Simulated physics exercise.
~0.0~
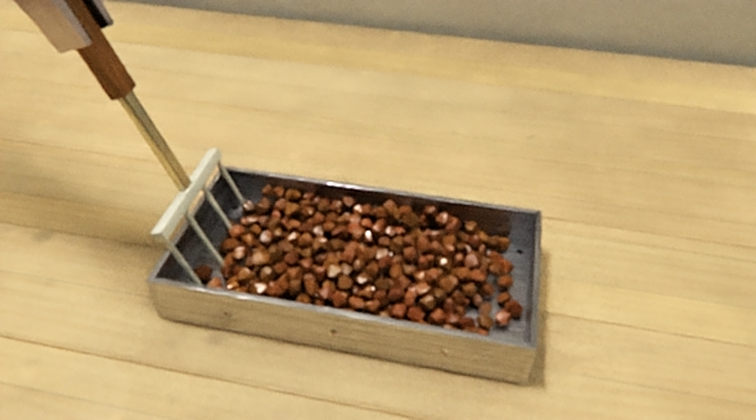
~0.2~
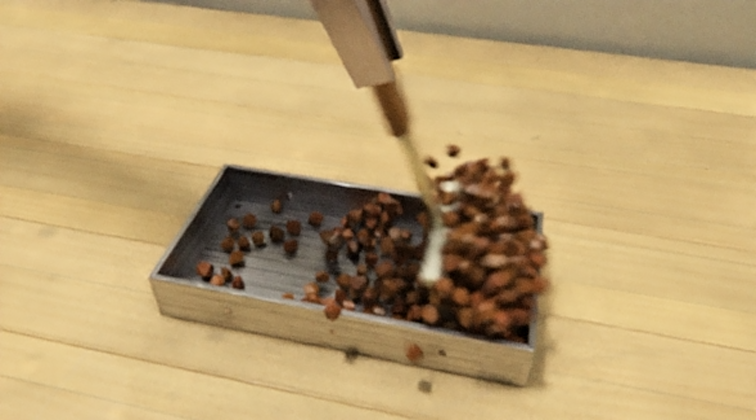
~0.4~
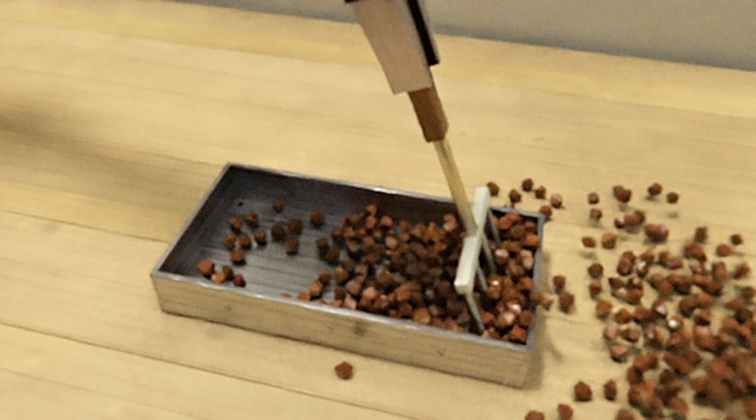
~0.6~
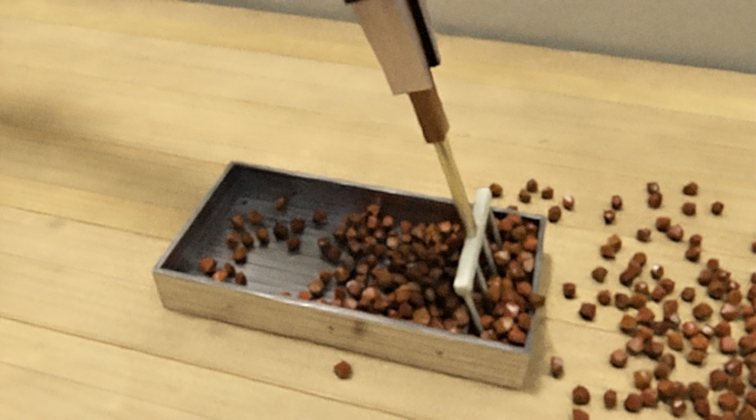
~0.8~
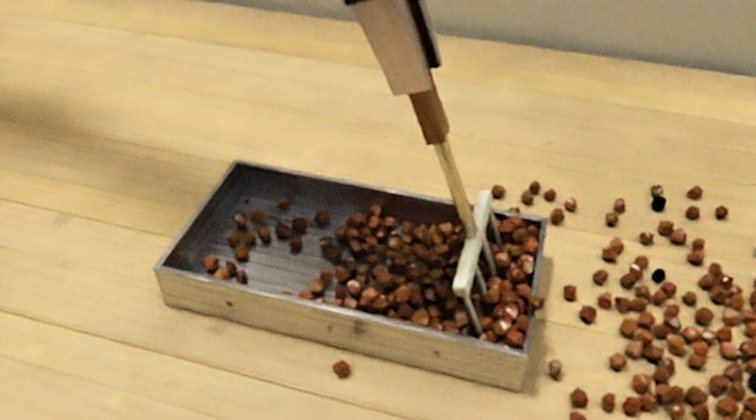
The video shows a gripper dragging a pale fork rightward through a shallow tray of reddish-brown pellets, piling them against the far end until many spill onto the wooden table. The fork then stops inside the tray, with pellets left around it and a large share scattered outside.
